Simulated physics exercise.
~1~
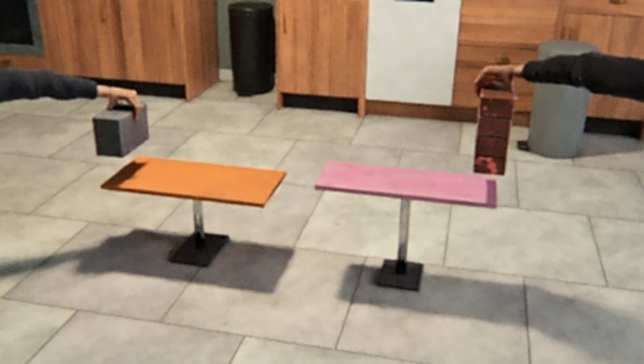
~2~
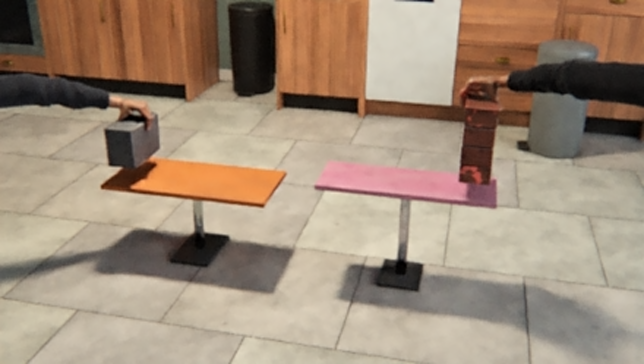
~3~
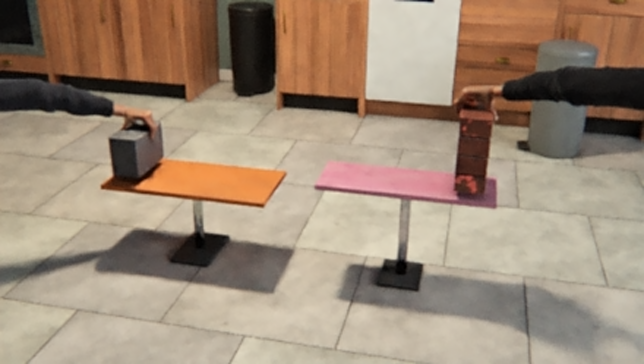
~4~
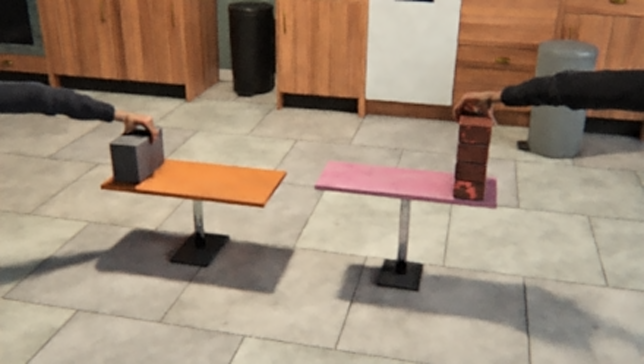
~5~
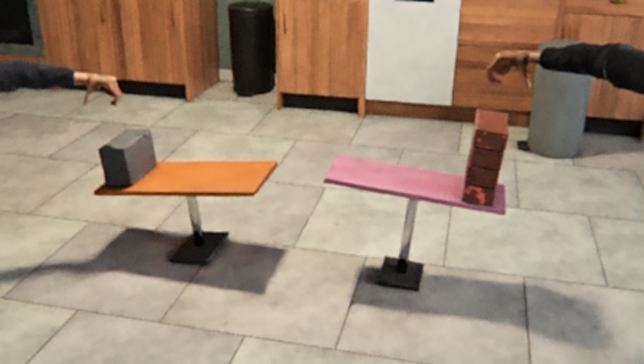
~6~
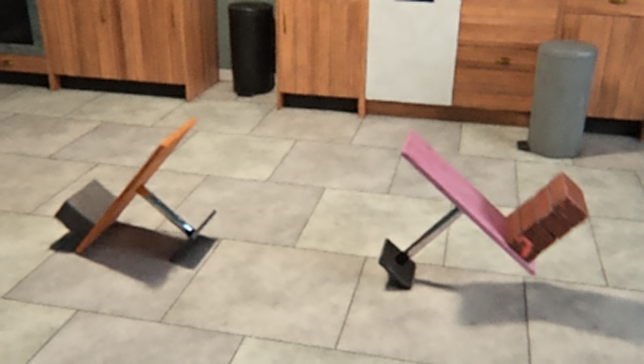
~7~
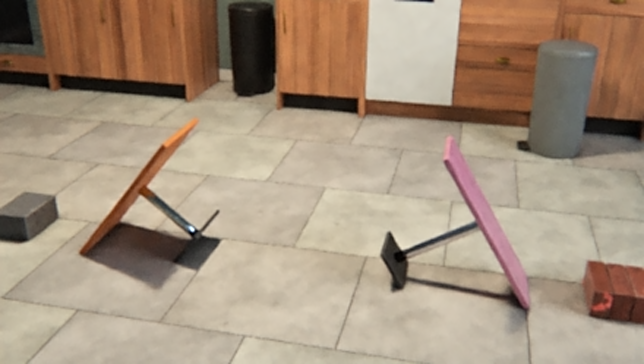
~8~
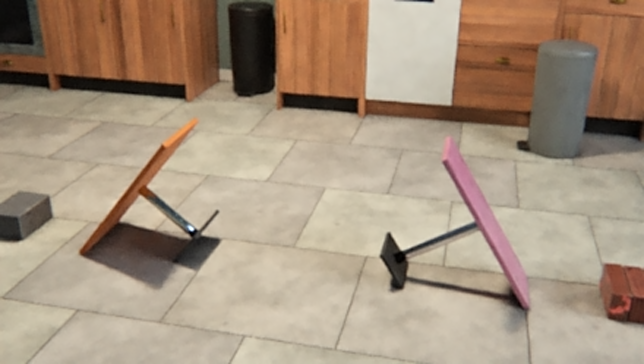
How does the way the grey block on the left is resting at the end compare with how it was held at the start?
At the start the grey block is held upright by a hand, and at the end it lies on its side on the tiled floor.
